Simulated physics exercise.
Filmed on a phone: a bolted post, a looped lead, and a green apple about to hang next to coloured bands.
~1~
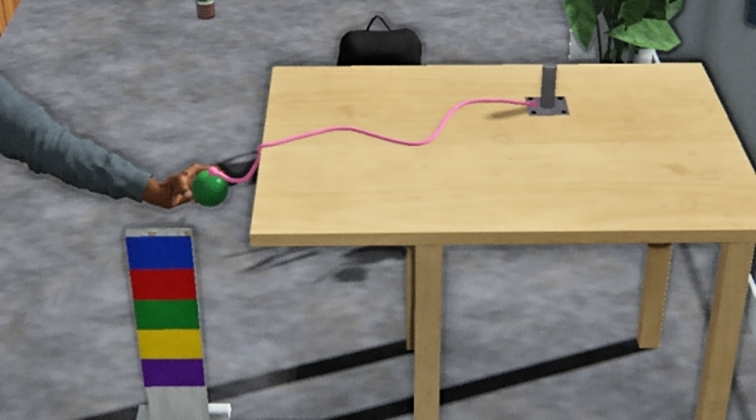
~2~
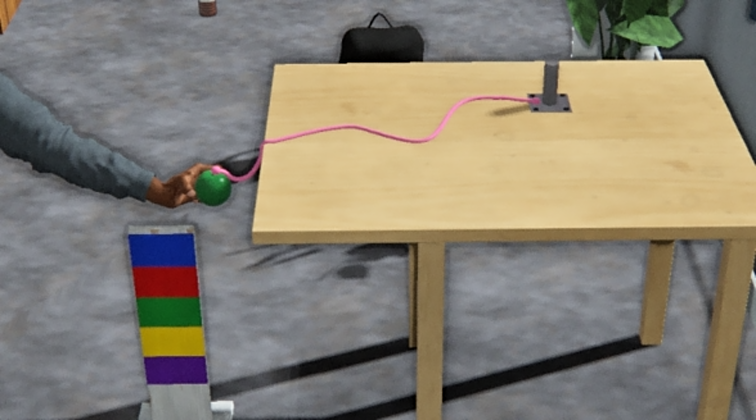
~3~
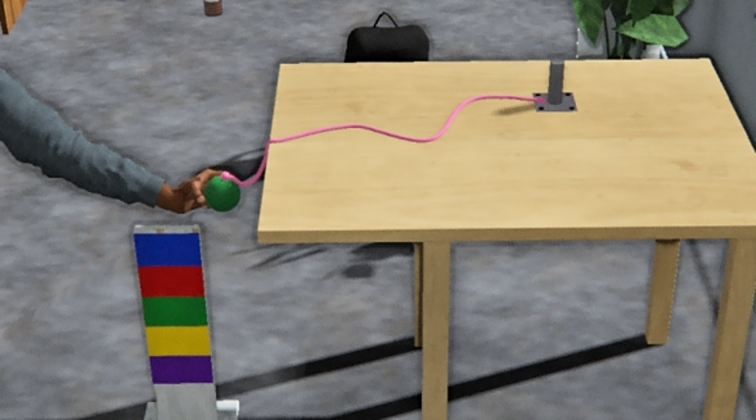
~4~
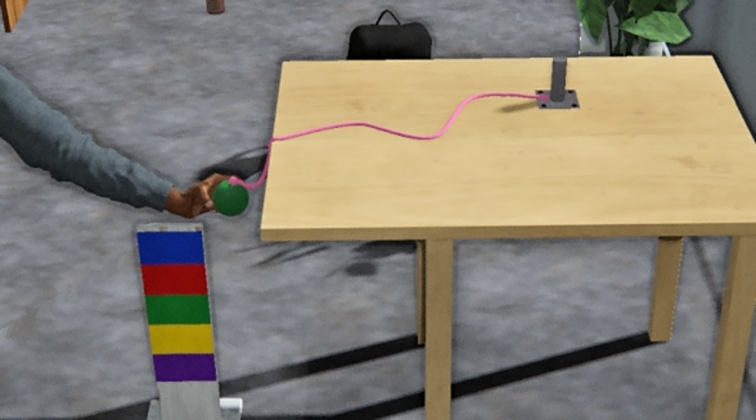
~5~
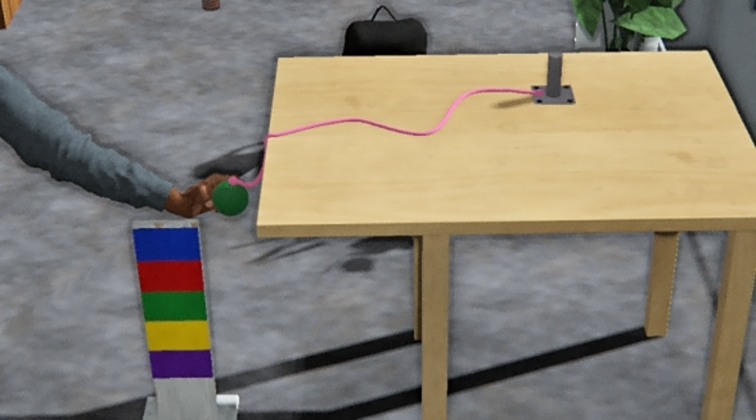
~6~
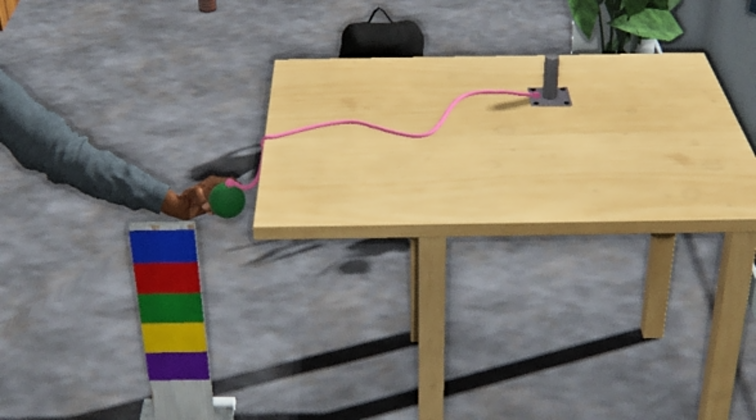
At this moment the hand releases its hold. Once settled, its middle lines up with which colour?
It lines up with the red band.
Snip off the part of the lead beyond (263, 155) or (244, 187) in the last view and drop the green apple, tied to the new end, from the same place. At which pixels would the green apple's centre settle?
It would end up close to (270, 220), then close to (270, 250).
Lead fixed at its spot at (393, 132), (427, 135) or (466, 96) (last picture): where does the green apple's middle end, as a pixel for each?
For the three tries you'd see (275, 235), (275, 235) and (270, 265).
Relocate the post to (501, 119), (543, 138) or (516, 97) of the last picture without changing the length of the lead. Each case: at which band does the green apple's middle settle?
First try: Yellow; second try: Green; third try: Green.
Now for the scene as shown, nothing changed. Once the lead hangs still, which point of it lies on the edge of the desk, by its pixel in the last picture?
That spot lies near (322, 125).
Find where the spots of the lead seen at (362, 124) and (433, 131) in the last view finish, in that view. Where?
The first ends at (307, 127) and the second at (386, 117).
Soon after, apple near (240, 276); level with red.
After that, apple near (299, 261); level with red.
And then, apple near (263, 270); level with red.
In the end, apple near (269, 269); level with red. The red one.
